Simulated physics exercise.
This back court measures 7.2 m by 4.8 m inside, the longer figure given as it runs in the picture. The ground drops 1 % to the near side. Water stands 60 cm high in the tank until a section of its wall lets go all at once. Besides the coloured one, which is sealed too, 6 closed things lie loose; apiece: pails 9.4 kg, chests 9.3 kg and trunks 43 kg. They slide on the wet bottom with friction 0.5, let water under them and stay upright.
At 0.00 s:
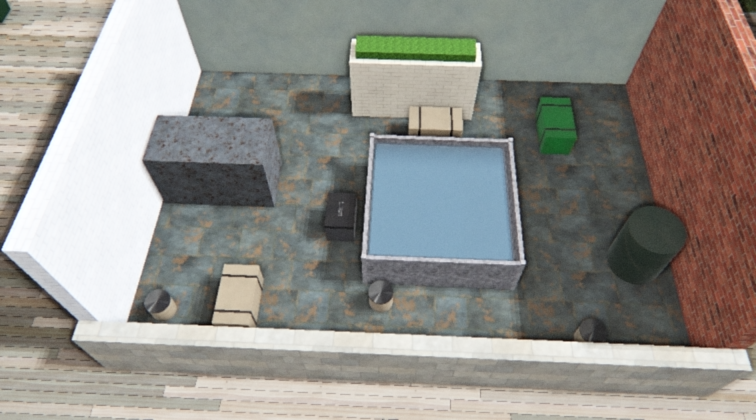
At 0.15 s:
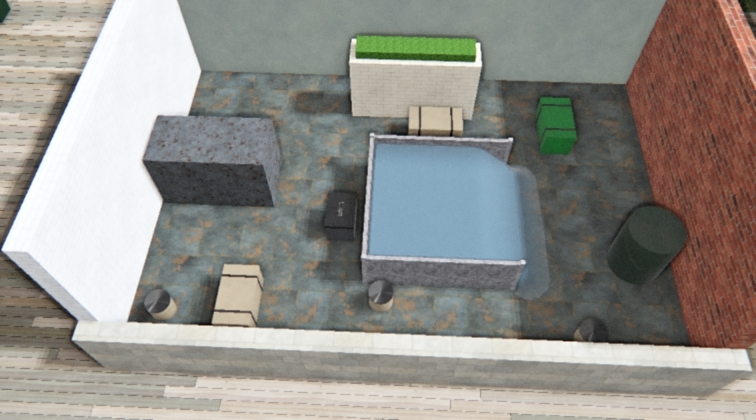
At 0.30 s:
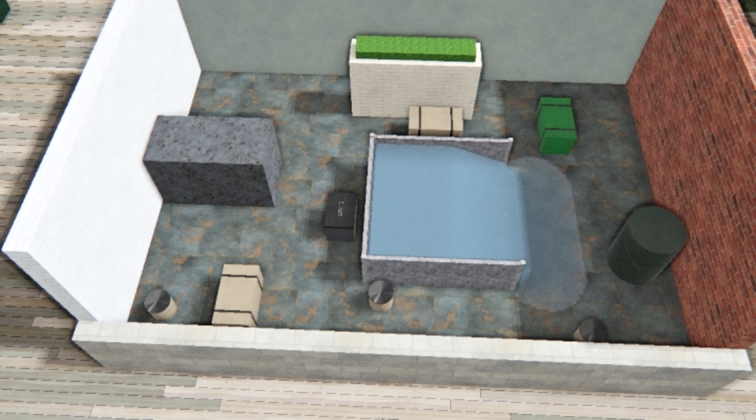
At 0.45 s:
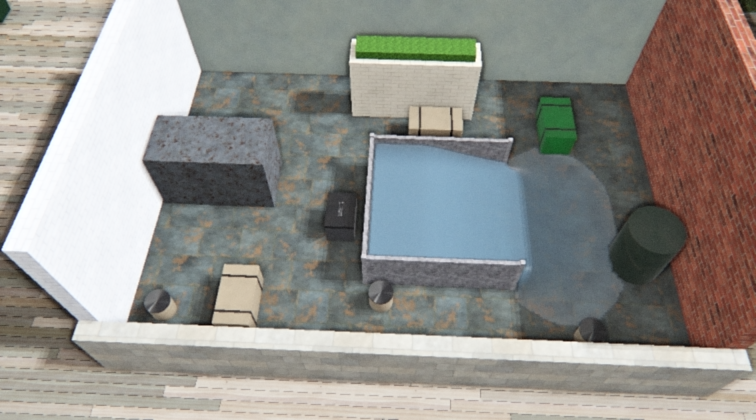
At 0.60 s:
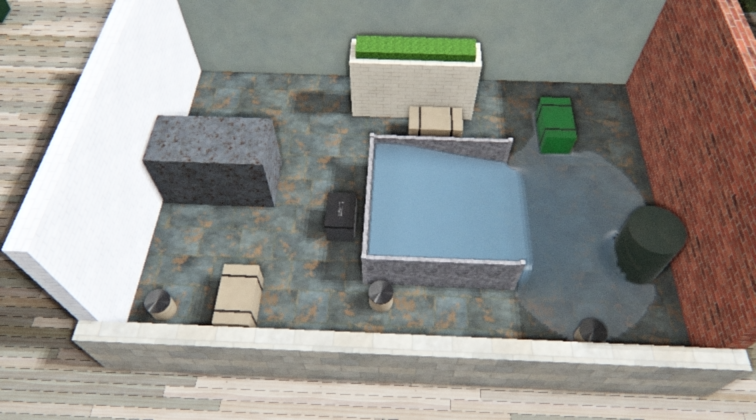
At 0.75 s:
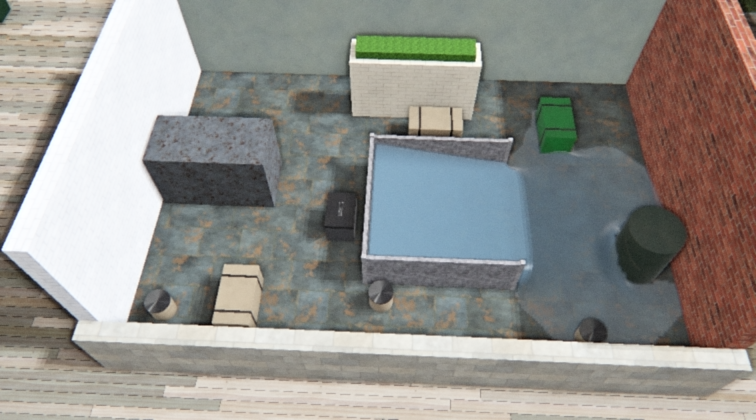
Water fills a square stone tank in a walled court, then pours out over its right side onto the tiled ground. The sheet spreads in a widening curve, reaches the dark green cylinder near the brick wall and surrounds its base, while the green trunk and other objects stay in place.
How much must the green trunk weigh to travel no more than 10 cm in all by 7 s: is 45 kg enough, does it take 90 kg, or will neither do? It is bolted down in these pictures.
I expect that only the larger load is enough.
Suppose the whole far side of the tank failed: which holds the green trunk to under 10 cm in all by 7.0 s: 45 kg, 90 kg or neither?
Then neither weight holds it.
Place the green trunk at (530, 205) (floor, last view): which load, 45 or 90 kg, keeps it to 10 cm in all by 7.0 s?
Neither holds.
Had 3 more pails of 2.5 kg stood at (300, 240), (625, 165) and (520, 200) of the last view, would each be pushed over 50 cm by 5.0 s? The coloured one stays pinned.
In that order: Under, more, over.
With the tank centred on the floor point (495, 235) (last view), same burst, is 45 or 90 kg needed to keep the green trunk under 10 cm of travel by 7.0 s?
Then only the larger load is enough.
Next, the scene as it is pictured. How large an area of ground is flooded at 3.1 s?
Some 16 m2.
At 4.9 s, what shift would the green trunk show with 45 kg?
Roughly 30 cm.
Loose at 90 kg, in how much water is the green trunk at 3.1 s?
Roughly 8 cm.
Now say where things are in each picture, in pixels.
The first frame shows the green trunk at (558, 117) rests on the ground; 3.6 m2 under water; 0 of 7 have shifted.
The second frame shows the green trunk at (558, 117) rests on the ground; 4.6 m2 under water; 0 of 7 have shifted.
The third frame shows the green trunk at (558, 117) rests on the ground; water covers 5.7 m2; 0 of 7 have shifted.
The fourth frame shows the green trunk at (558, 117), on the bottom; 7.1 m2 under water; 0 of 7 have shifted.
The fifth frame shows the green trunk at (558, 117), on the bottom; 8.3 m2 under water; 0 of 7 have shifted.
The sixth frame shows the green trunk at (558, 117) rests on the ground; water covers 9.3 m2; 0 of 7 have shifted.
After 1.4 s the green trunk would be 0 cm from its start with 45 kg and 0 cm from its start with 90 kg; 4 cm of water round it then.
After 3.1 s the green trunk would be 0 cm from its start with 45 kg and 0 cm from its start with 90 kg; 8 cm of water round it then.
After 4.9 s the green trunk would be 27 cm from its start with 45 kg and 0 cm from its start with 90 kg; 12 cm of water round it then.
After 7.0 s the green trunk would be 58 cm from its start with 45 kg and 0 cm from its start with 90 kg; 9 cm of water round it then.
